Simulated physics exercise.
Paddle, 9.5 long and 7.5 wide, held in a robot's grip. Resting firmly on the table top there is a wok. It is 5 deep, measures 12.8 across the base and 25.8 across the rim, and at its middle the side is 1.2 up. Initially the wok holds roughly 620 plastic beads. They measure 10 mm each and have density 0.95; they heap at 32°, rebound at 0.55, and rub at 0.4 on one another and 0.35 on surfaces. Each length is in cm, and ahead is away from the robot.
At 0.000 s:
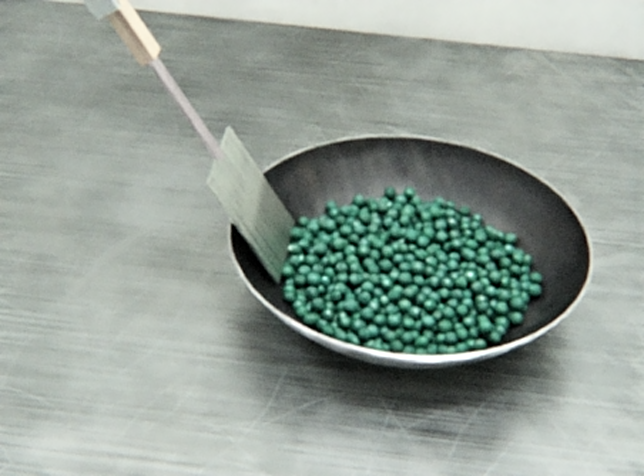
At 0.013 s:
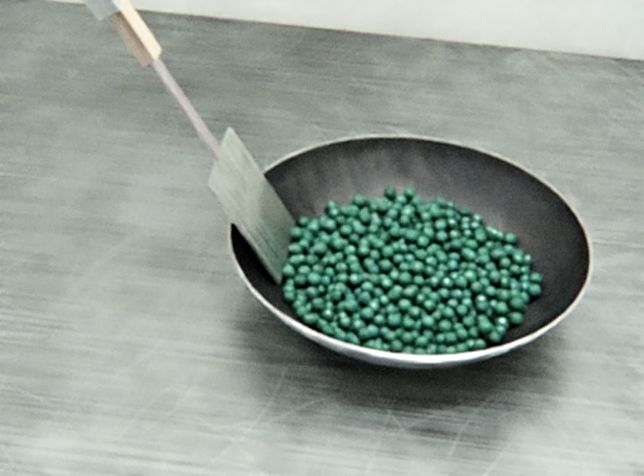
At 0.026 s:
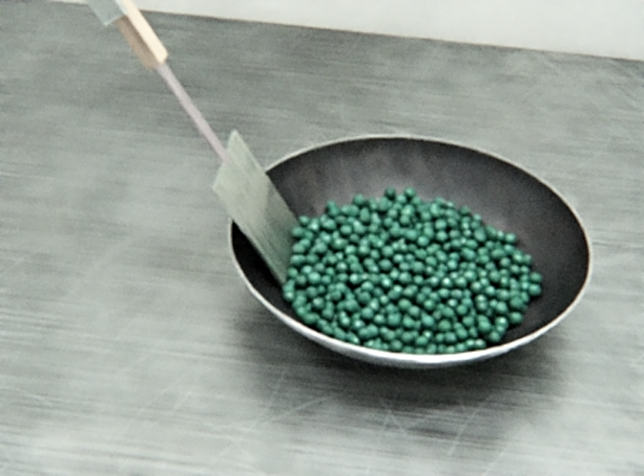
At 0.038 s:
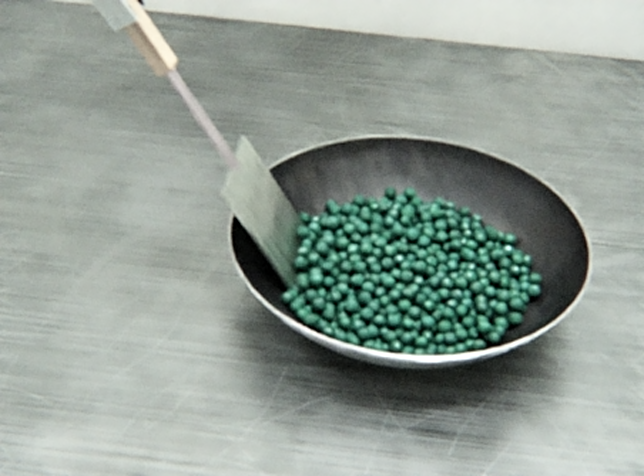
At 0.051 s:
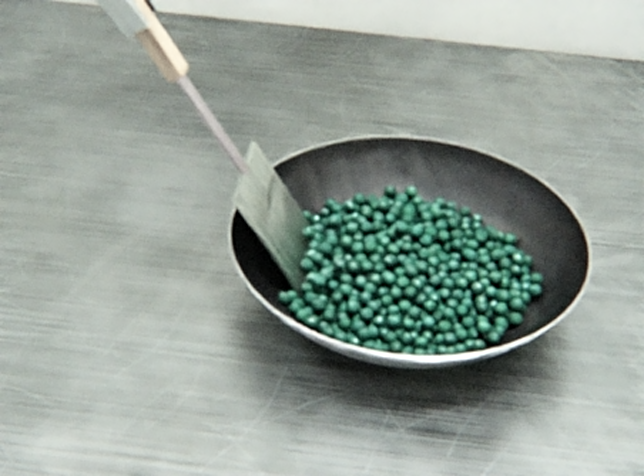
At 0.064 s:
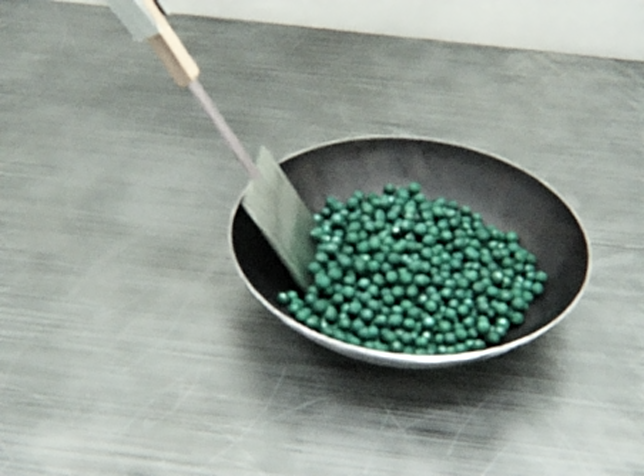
The video shows a flat paddle at the left side of a dark wok of green beads on a metallic table; it stays nearly still, then slides slowly right, pushing the nearest beads slightly while the wok stays put.
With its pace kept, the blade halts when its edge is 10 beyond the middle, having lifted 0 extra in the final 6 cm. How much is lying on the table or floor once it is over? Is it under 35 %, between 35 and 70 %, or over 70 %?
It is under 35 %.
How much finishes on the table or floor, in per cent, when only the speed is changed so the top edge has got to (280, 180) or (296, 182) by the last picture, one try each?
That comes to about 40 and about 40 percent, in that order.
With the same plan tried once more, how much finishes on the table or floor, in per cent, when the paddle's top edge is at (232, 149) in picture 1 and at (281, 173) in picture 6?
35 per cent.
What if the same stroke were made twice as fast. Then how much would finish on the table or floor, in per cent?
It would be roughly 40 percent.
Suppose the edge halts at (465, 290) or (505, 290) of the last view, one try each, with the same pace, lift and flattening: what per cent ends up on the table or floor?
First try roughly 0 percent, second roughly 5 percent.
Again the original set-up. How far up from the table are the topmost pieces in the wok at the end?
Some 6.0 cm above the table.
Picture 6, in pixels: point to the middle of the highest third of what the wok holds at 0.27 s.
(518, 256).
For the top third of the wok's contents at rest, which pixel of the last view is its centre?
Somewhere near (490, 272) in the last picture.
After 0.17 s, sloping 58°, highest piece 4 above the table; 624 in the wok.
After 0.27 s, sloping 58°, highest piece 6 above the table; 624 in the wok.
After 0.53 s, sloping 58°, highest piece 7 above the table; 480 in the wok, 137 on the table or floor, 7 on the blade or in flight.
After 1.58 s, sloping 58°, highest piece 6 above the table; 480 in the wok, 144 on the table or floor.
At rest, 480 in the wok, 144 on the table or floor. That is 23 % on the table or floor.
